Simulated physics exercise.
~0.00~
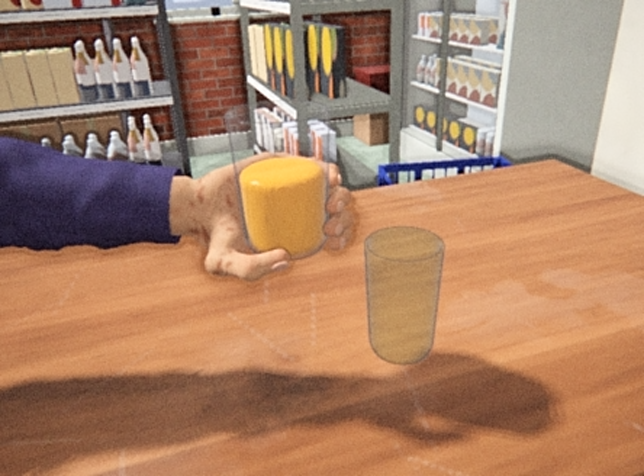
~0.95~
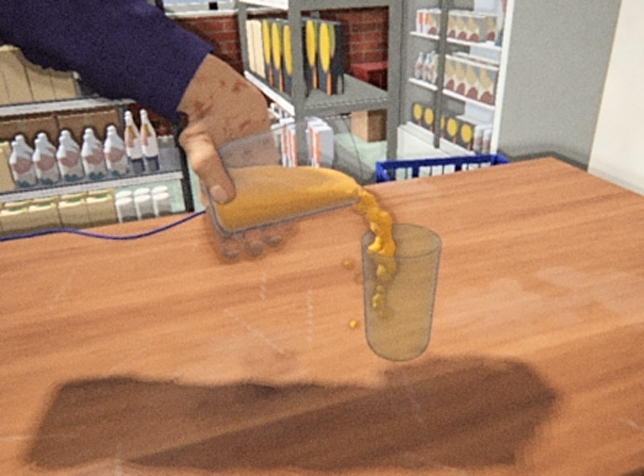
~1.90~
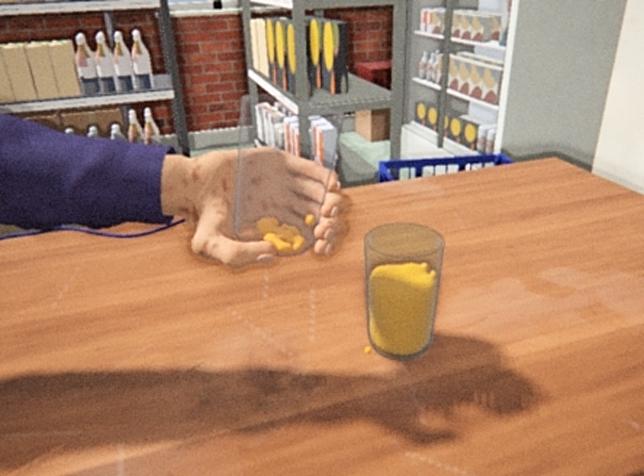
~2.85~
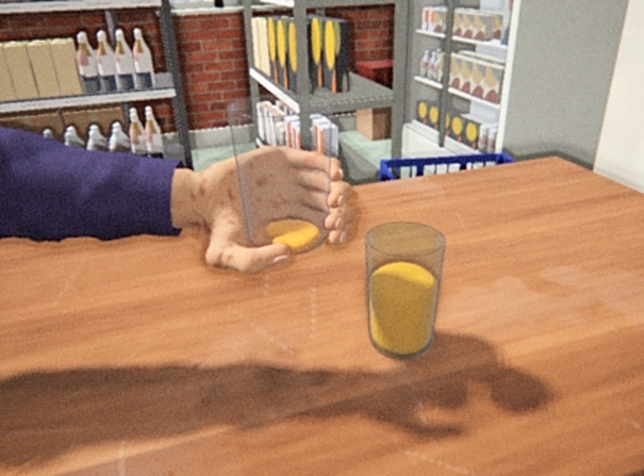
A hand tipping a tumbler of orange-yellow juice into an empty tall glass, spilling drops, then righting it with a little left.
